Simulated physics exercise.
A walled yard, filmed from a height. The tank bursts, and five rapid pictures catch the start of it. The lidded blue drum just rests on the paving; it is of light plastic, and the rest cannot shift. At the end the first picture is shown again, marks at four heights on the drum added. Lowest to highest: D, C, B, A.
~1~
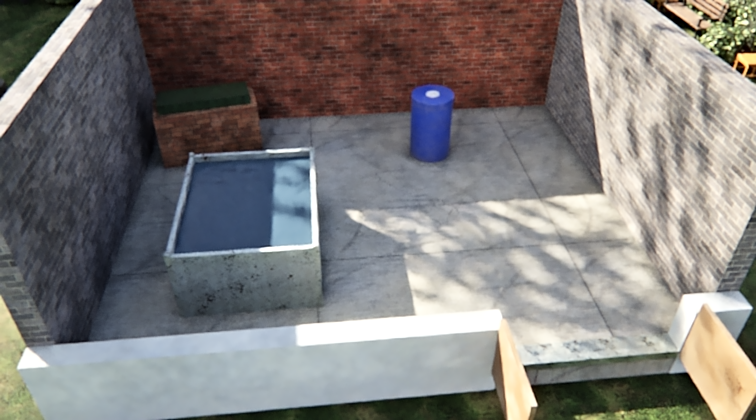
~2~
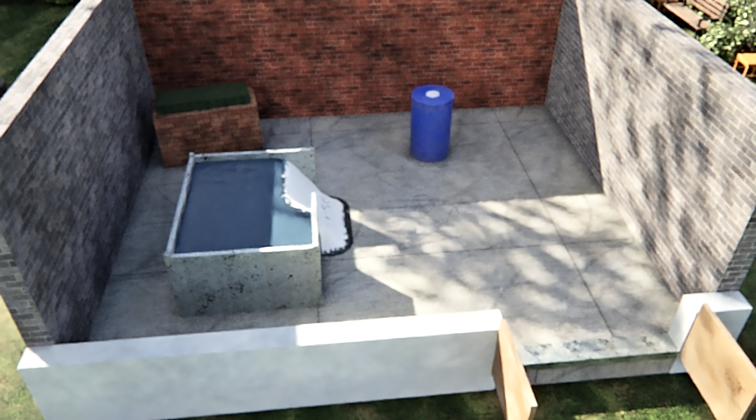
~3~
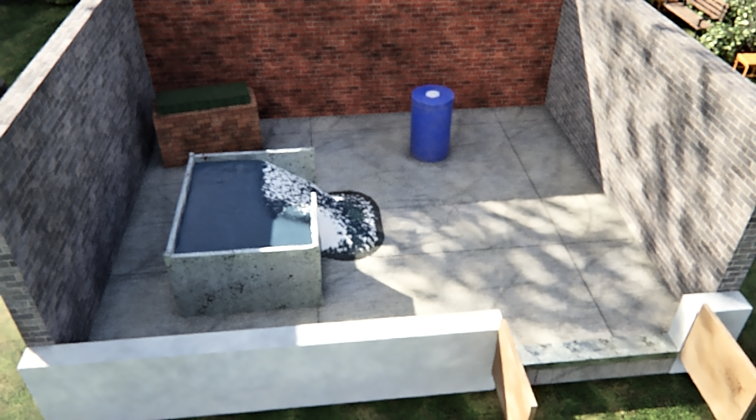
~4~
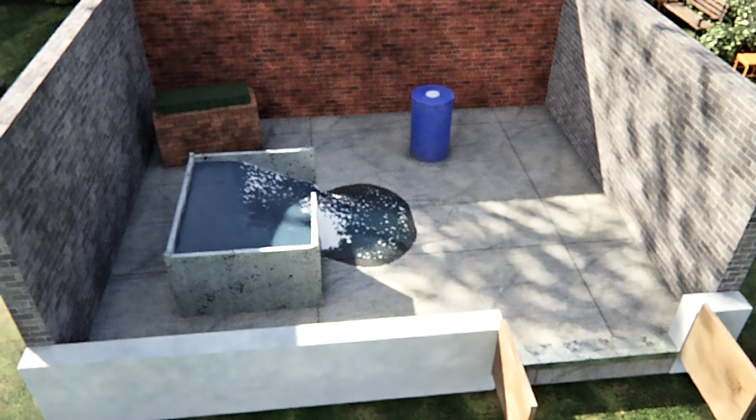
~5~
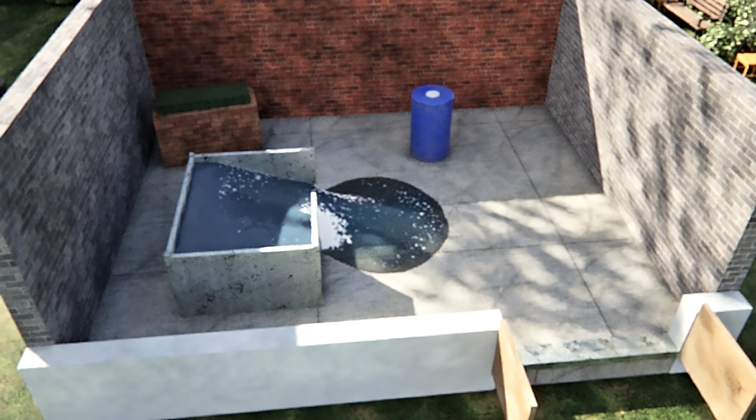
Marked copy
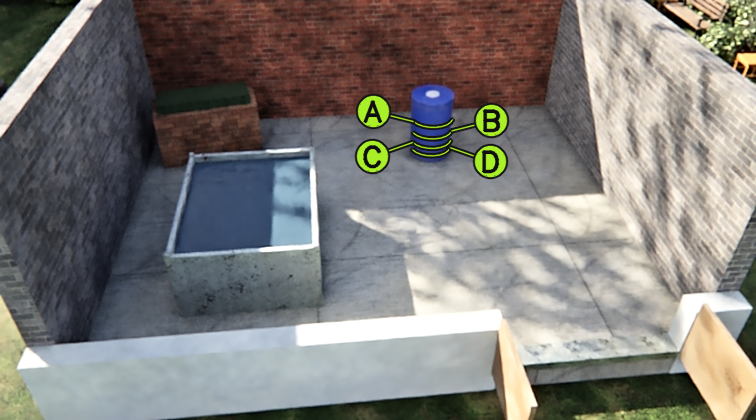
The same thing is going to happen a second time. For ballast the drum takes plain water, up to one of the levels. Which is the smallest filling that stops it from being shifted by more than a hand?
It is C.
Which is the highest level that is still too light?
The answer is D.
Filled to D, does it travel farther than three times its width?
No, less.
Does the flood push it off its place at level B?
No, not at all.
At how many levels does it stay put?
Three of them.
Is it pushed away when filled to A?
No.
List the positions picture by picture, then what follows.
Lid of the blue drum at (433, 94); tank full, its middle at (249, 202); open gate at (591, 306).
Water covers 1 % of the ground and is seen nearest the drum at (342, 206).
Water covers 3 % of the ground and is seen nearest the drum at (361, 198).
Water covers 6 % of the ground and is seen nearest the drum at (390, 194).
Lid of the blue drum at (433, 94); water covers 9 % of the ground and is seen nearest the drum at (387, 180).
On the marked copy, A at (435, 127); B at (434, 138); C at (434, 148); D at (433, 155); from the bottom up D, C, B, A.
With A, it does not move.
With B, it does not move.
With C, it shifts by a finger or two and stays.
With D, it is pushed about its own width away.
